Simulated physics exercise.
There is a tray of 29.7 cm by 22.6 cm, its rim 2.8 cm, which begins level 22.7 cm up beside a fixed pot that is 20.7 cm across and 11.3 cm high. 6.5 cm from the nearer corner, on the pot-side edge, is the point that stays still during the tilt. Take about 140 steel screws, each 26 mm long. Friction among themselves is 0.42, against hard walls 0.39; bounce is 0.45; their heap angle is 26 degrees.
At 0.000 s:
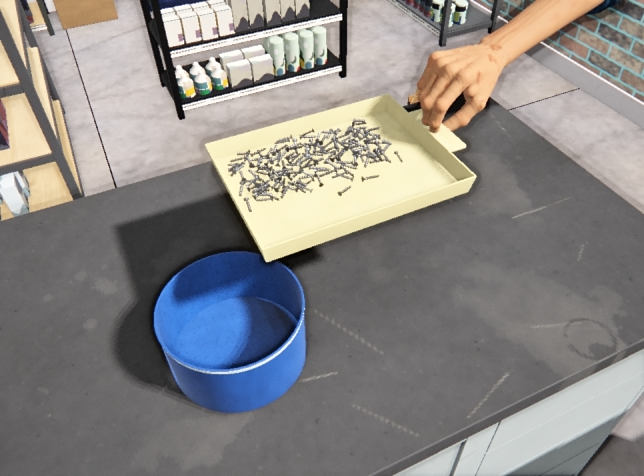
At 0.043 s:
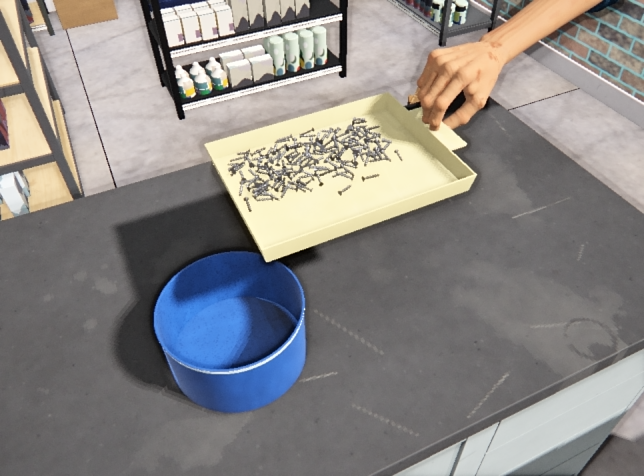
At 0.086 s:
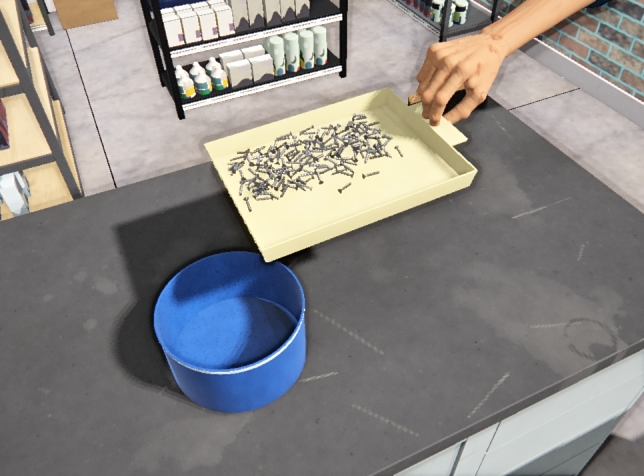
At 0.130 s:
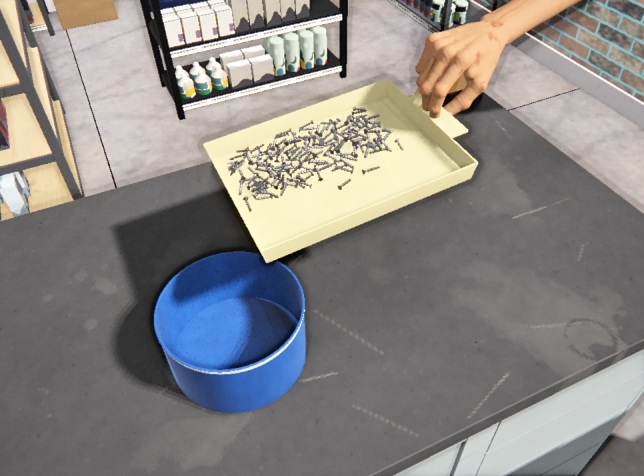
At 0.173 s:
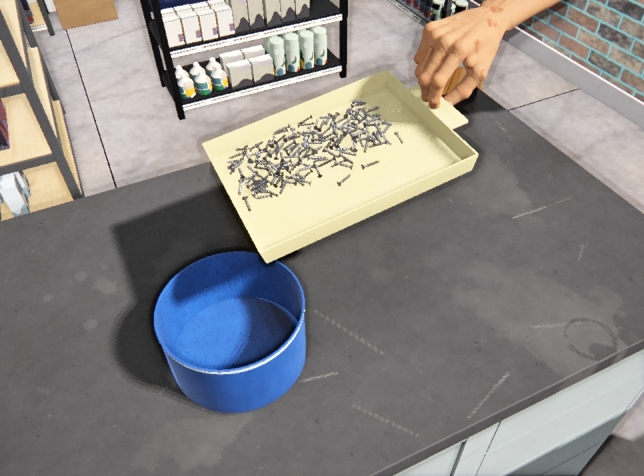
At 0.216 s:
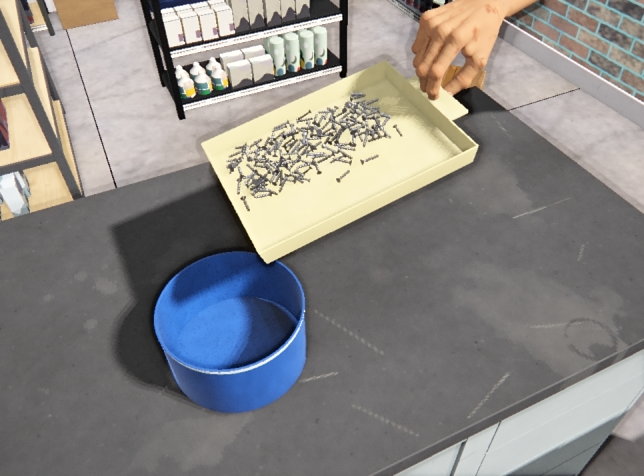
Cream tray of steel screws tilting slightly as a hand raises its far right side, beside a blue pot on a dark counter.
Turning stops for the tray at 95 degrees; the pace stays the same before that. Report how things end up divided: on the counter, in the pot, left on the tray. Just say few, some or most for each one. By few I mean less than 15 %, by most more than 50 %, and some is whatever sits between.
I would say counter some, pot most, left on the tray few.
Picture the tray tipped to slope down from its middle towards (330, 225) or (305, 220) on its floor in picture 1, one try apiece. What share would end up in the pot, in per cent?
Roughly 60 per cent on the first try and 90 per cent on the second.
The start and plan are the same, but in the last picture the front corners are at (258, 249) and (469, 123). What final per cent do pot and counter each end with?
That works out as pot 45 and counter 55.
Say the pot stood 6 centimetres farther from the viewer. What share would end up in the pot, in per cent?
It would come to roughly 90 percent.
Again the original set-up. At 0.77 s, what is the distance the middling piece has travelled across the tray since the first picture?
By then it sits near 10 cm from where it began.
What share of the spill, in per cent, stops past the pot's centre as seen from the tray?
Roughly 80 per cent.
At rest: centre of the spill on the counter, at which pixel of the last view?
Around (189, 293).
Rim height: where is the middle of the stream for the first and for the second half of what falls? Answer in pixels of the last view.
It passes about (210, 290) first and (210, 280) afterwards.
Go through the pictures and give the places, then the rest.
Tray tilt 0 degrees, front corners at (265, 246) and (471, 175); middle of the pieces at (314, 160); pot at (230, 306), in the first picture.
Tray tilt 1 degrees, front corners at (265, 246) and (471, 174); middle of the pieces at (314, 160), in the second picture.
Tray tilt 2 degrees, front corners at (264, 246) and (472, 169); middle of the pieces at (314, 157), in the third picture.
Tray tilt 5 degrees, front corners at (263, 247) and (473, 162), lowest corner left front; middle of the pieces at (314, 154), in the fourth picture.
Tray tilt 8 degrees, front corners at (262, 248) and (473, 154), lowest corner left front; middle of the pieces at (313, 150), in the fifth picture.
Tray tilt 11 degrees, front corners at (261, 249) and (473, 145), lowest corner left front; middle of the pieces at (312, 146); pot at (230, 306). The tray's pace is about 70 degrees a second, in the sixth picture.
Then, at 0.77 s, tilt 51 degrees; the tray holds 100 %, the pot 0 %.
After 1.14 s, tilt 77 degrees; the tray holds 85 %, the pot 15 %.
Then, at 1.60 s, tilt 95 degrees; the tray holds 35 %, the pot 35 %.
In the end, at 3.1 s, counter 25 %, pot 75 %, tray 0 %.
